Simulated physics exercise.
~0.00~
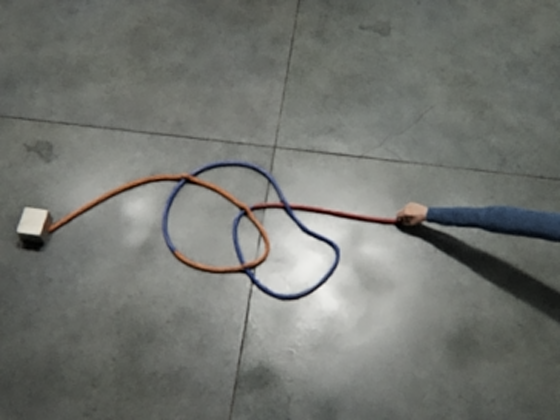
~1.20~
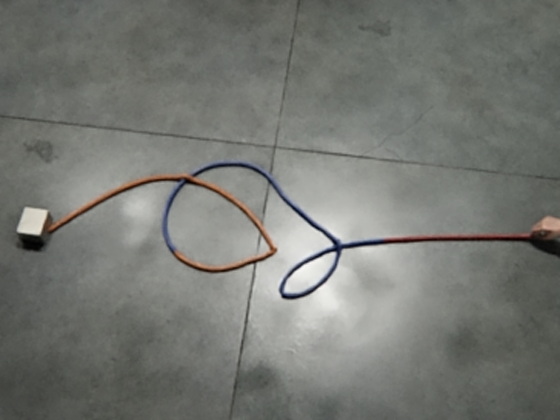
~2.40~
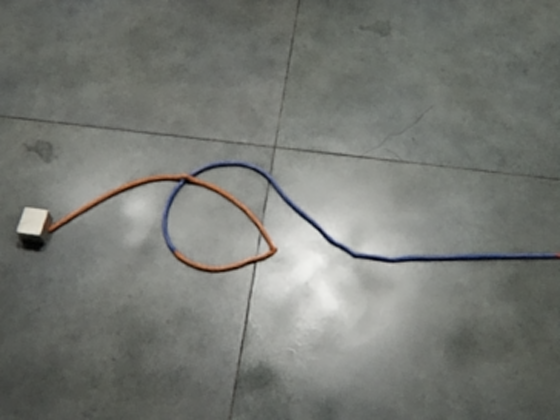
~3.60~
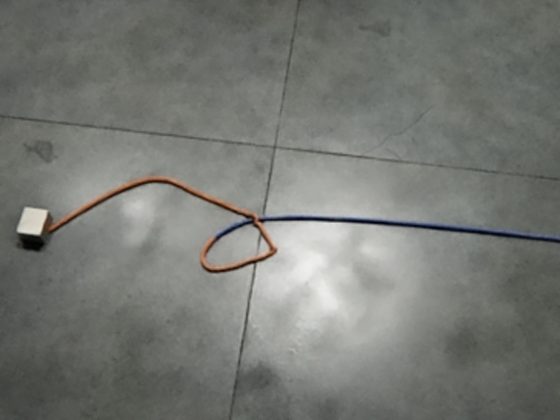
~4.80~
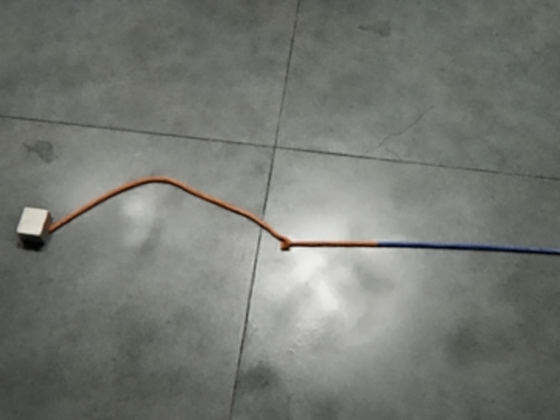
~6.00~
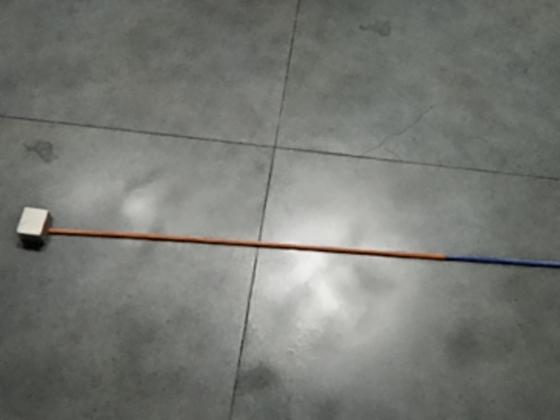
A rope in orange and blue sections lies looped on a gray floor, its left end fixed to a small pale block, as a hand draws the other end rightward out of view; the loops shrink and open one after another until the rope stretches straight, with no knot visible.
